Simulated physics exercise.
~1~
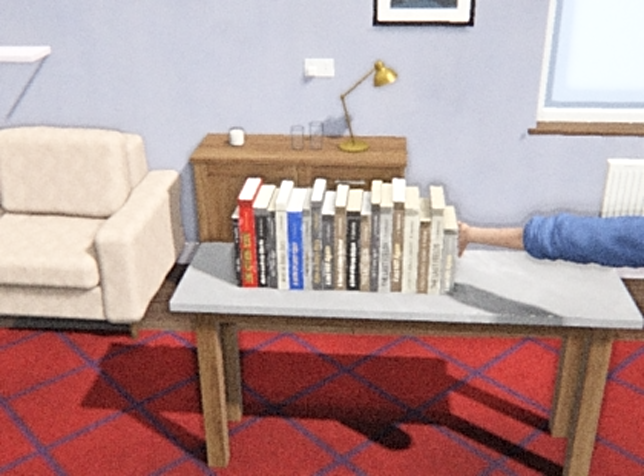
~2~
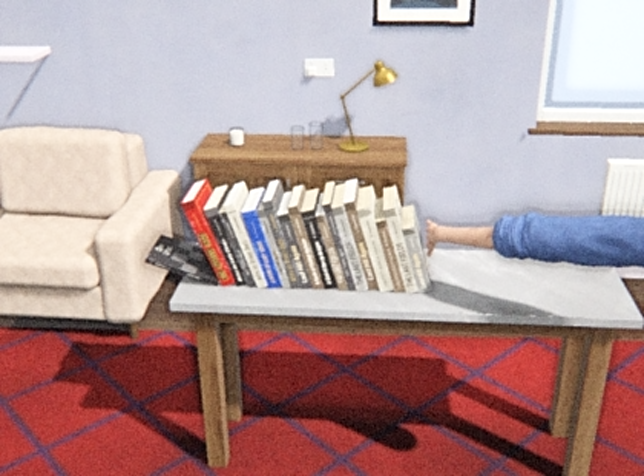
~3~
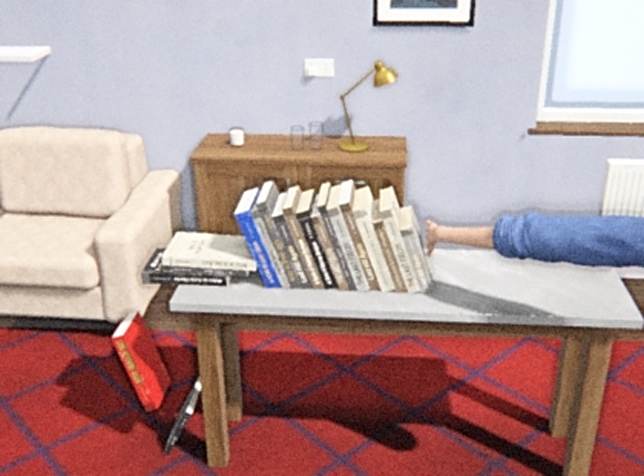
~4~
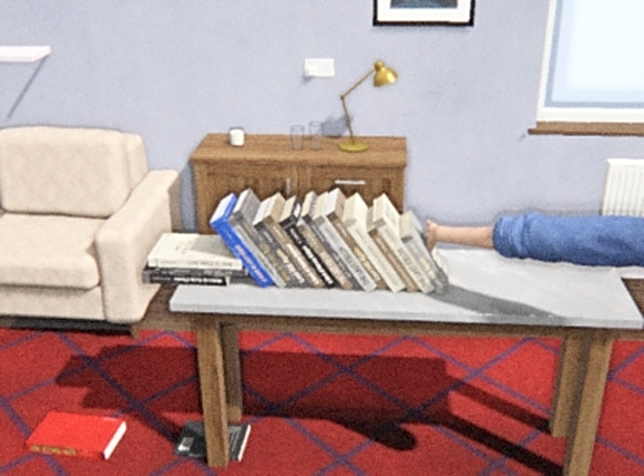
A hand pushes a row of books left, tipping the red one onto the floor.
